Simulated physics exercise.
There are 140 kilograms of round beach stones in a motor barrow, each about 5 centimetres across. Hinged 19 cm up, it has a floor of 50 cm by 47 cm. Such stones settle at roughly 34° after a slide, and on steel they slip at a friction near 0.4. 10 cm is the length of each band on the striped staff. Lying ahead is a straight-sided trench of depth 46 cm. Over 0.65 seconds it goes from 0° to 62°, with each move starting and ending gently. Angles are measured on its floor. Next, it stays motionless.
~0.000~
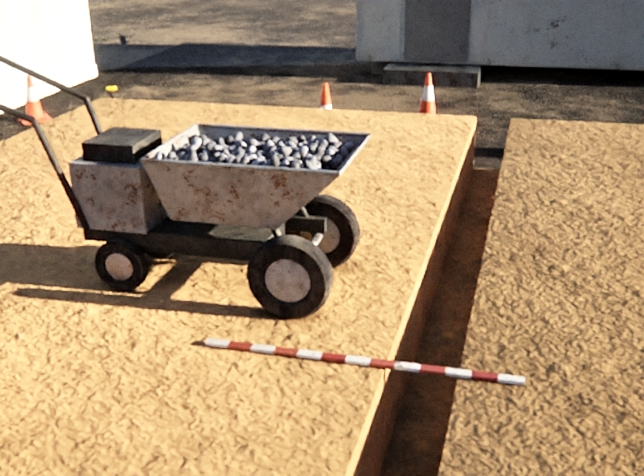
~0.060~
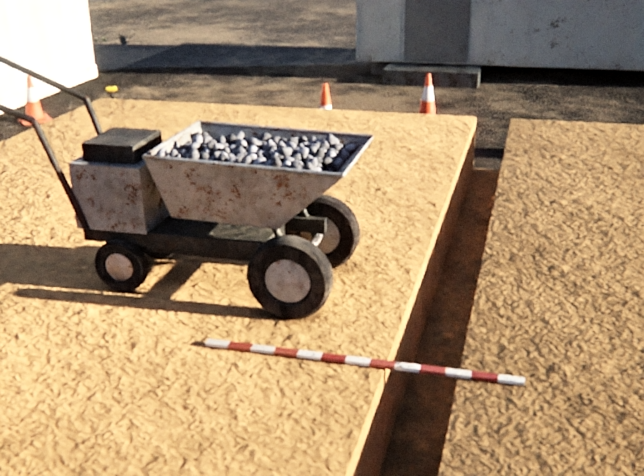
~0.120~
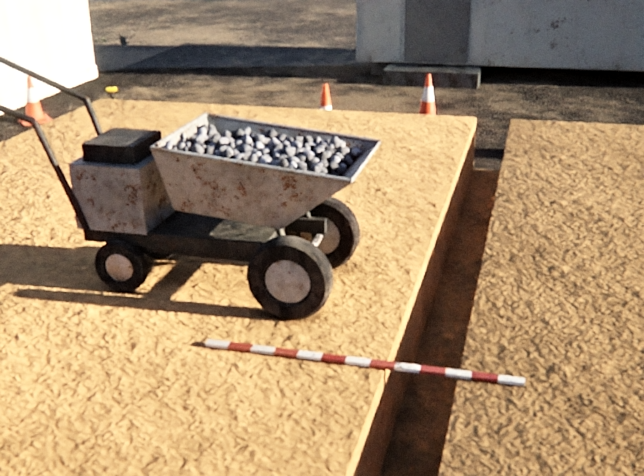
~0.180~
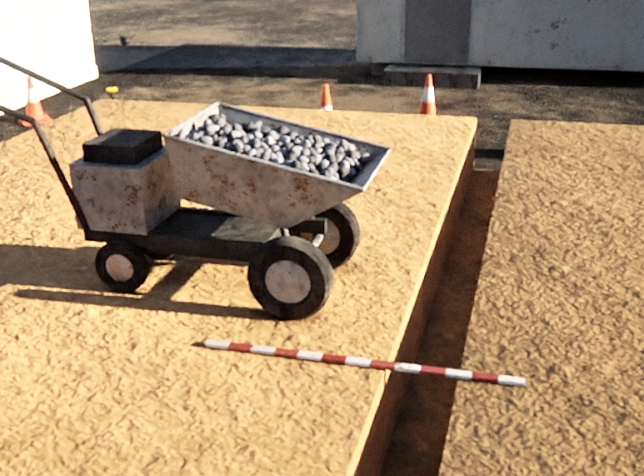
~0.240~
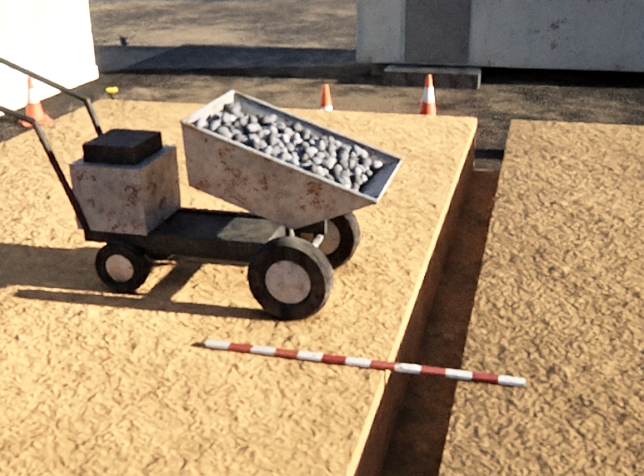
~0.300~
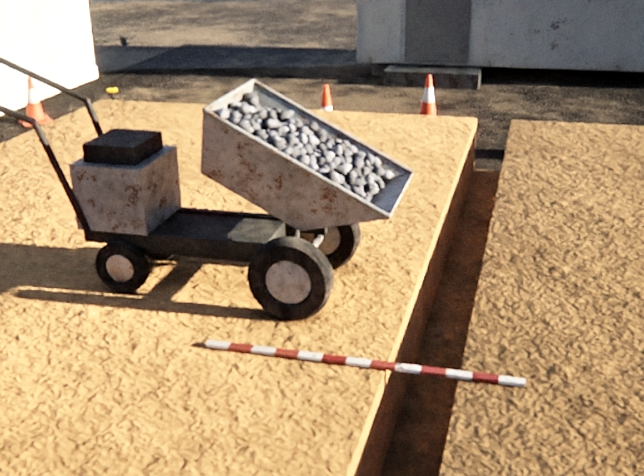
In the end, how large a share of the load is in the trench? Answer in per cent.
A share of roughly 44 %.
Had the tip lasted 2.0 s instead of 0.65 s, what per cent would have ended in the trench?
I'd put it at some 65 in a hundred.
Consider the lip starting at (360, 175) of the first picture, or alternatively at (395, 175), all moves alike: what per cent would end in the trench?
About 30 per cent from the first spot, about 10 from the second.
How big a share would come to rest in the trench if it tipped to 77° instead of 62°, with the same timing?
Share in trench: Approx. 65%.
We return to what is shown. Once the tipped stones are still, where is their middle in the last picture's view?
(494, 306).
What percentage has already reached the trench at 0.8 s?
By then, around 15 percent.
After 0.5 s the floor is at 53°; 100 % in the skip; the foremost stones are at (413, 229).
After 0.8 s the floor is at 62°; 76 % in the skip, 17 % in the trench, 7 % past the trench; the foremost stones are at (496, 307).
After 1.1 s the floor is at 62°; 23 % in the skip, 25 % in the trench, 52 % past the trench; the foremost stones are past the picture's edge.
After 3.0 s the floor is at 62°; 0 % in the skip, 44 % in the trench, 56 % past the trench; the foremost stones are past the picture's edge.
